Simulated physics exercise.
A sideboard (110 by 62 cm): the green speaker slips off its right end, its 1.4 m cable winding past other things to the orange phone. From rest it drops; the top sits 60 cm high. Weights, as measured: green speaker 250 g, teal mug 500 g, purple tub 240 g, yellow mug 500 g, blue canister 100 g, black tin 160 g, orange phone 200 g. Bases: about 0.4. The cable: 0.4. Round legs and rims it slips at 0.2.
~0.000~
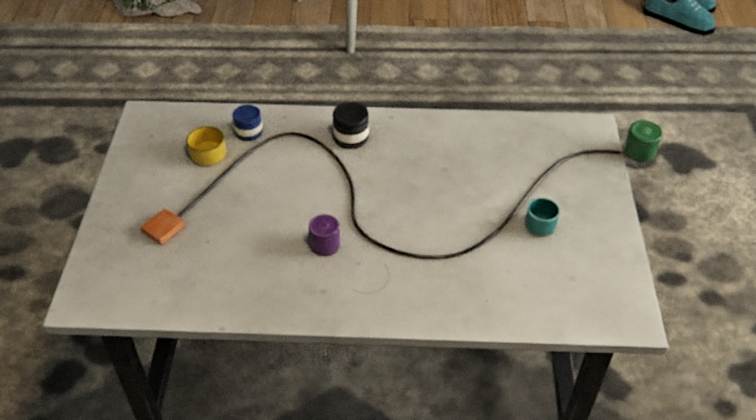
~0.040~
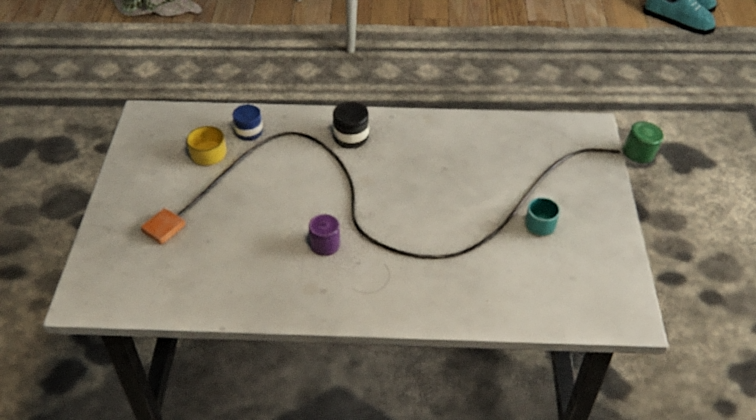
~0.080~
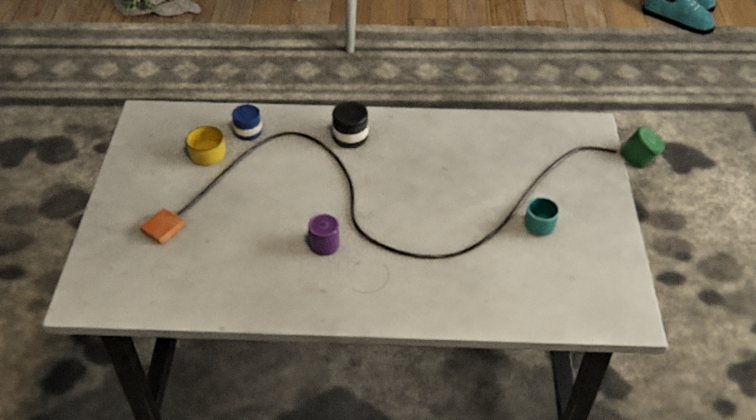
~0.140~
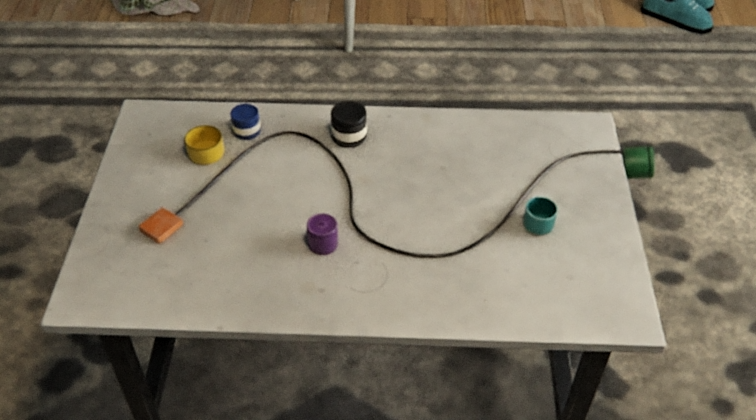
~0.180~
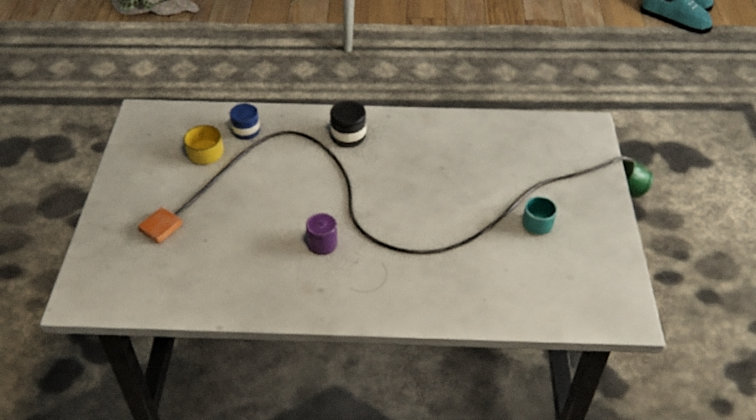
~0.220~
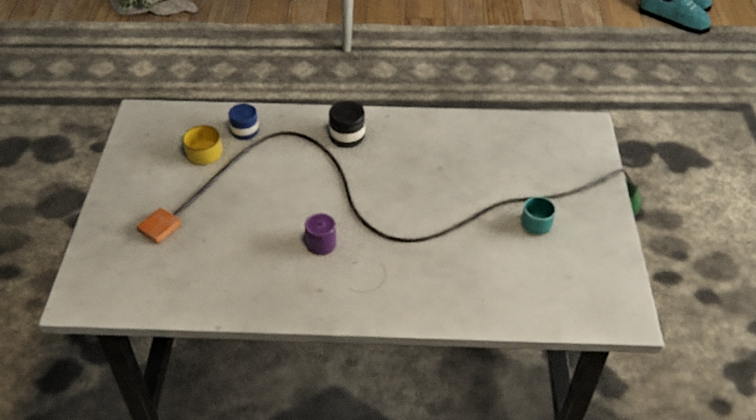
At first, a dark cable curves across a pale table from an orange block to a green object at the right edge, among several small colourful containers. The green object tilts and slips over the edge, then drops lower beside the table, pulling the cable's right side straighter toward the teal container.
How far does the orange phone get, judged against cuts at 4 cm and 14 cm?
It gets more than 14 cm.
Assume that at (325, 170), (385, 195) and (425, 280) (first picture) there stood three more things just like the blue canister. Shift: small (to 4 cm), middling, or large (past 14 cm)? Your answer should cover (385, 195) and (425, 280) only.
Shift 1: Major. Shift 2: Minor.
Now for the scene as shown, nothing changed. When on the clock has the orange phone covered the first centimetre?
About: Orange phone 0.42 s.
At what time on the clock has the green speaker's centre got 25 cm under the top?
It gets there at roughly 0.30 s.
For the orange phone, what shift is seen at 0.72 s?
Shift of the orange phone - 25 cm.
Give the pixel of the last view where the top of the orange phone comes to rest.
It comes to rest close to (282, 211).
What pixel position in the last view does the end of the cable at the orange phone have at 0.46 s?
In the last view it is close to (206, 226).
At 0.5 s, the cable's tail end at (206, 226); orange phone 6 cm off its start, green speaker over the edge.
At 0.7 s, the cable's tail end at (269, 226); orange phone 23 cm off its start, green speaker over the edge.
At 1.0 s, the cable's tail end at (271, 226); orange phone 24 cm off its start at (282, 211), green speaker over the edge.
At 1.2 s, the cable's tail end at (271, 226); orange phone 24 cm off its start, green speaker over the edge.
At 2.4 s, the cable's tail end at (271, 226); orange phone 24 cm off its start at (282, 211), green speaker over the edge.
